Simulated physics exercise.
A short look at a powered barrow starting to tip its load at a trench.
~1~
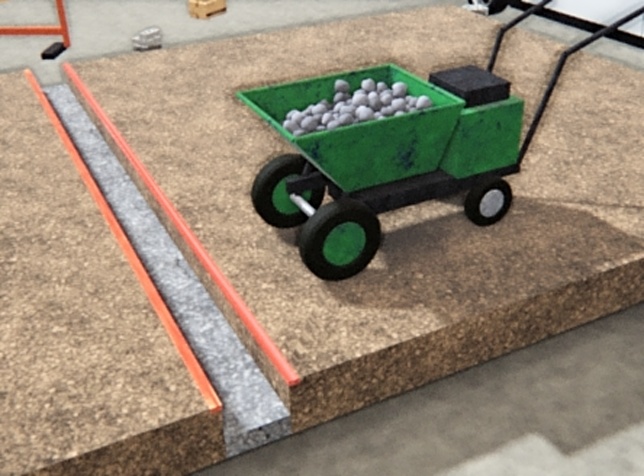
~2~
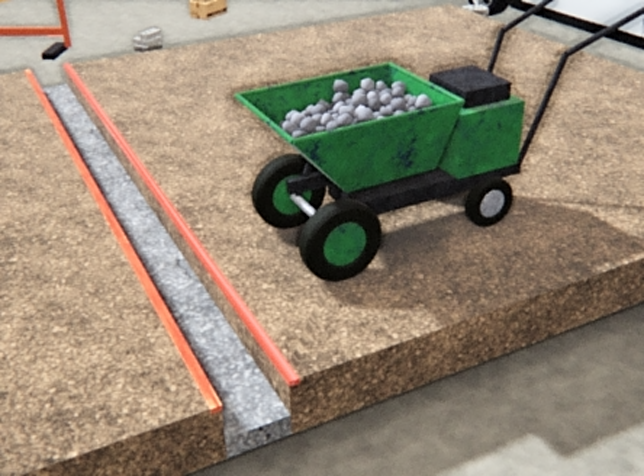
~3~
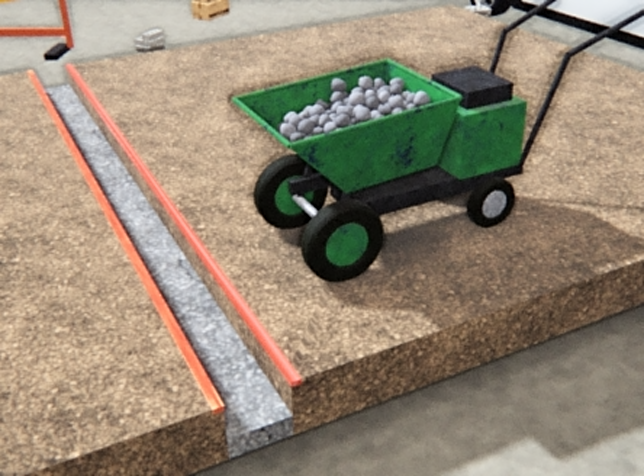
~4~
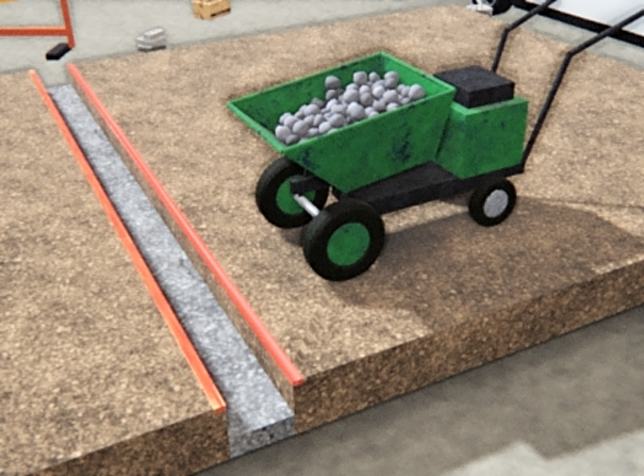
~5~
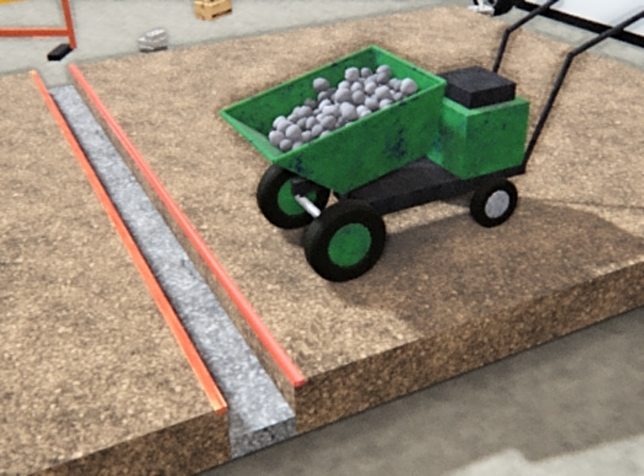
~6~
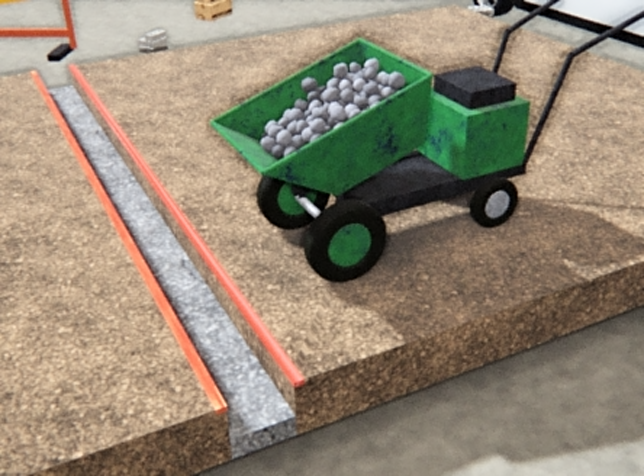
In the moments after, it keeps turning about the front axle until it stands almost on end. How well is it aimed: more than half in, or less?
The trench takes the larger part.
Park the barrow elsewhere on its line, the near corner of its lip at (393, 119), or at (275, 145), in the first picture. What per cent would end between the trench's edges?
About 40 and 40 per cent.
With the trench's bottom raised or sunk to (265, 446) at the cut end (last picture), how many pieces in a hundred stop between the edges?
Some 70 per cent.
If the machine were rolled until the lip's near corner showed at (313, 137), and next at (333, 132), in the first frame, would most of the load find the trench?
First most of it, then over half.
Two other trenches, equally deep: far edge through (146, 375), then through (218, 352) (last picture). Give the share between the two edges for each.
In turn 100 and 40 in a hundred.
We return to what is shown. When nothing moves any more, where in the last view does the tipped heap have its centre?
Close to (177, 299).
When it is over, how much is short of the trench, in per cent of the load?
Some 0 per cent.
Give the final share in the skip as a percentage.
About 0 per cent.
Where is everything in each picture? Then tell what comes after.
The first frame shows lip of the skip near (295, 141), level; top of the load near (361, 101), round cobbles; first edge of the trench near (262, 335); far edge near (189, 359), the trench under half as wide as the skip, and about half as deep as wide.
The second frame shows lip of the skip near (293, 142), level; top of the load near (375, 106).
The third frame shows lip of the skip near (290, 146), tipped barely; top of the load near (384, 98).
The fourth frame shows lip of the skip near (283, 152), tipped a little; top of the load near (379, 93).
The fifth frame shows lip of the skip near (275, 162), tipped a little; top of the load near (371, 89).
The sixth frame shows lip of the skip near (264, 173), tipped clearly; top of the load near (367, 97); first edge of the trench near (267, 336); far edge near (194, 360).
Shortly afterwards, skip tipped steeply; the whole lot in the skip.
Next, skip tipped steeply; near two thirds in the skip; near a quarter in or heaped over the trench; a little beyond it; only a few falling.
Some moments later, skip tipped right over; a little in the skip; near two thirds in or heaped over the trench; near a third beyond it.
In the end, skip tipped right over; near two thirds in or heaped over the trench; near a third beyond it.
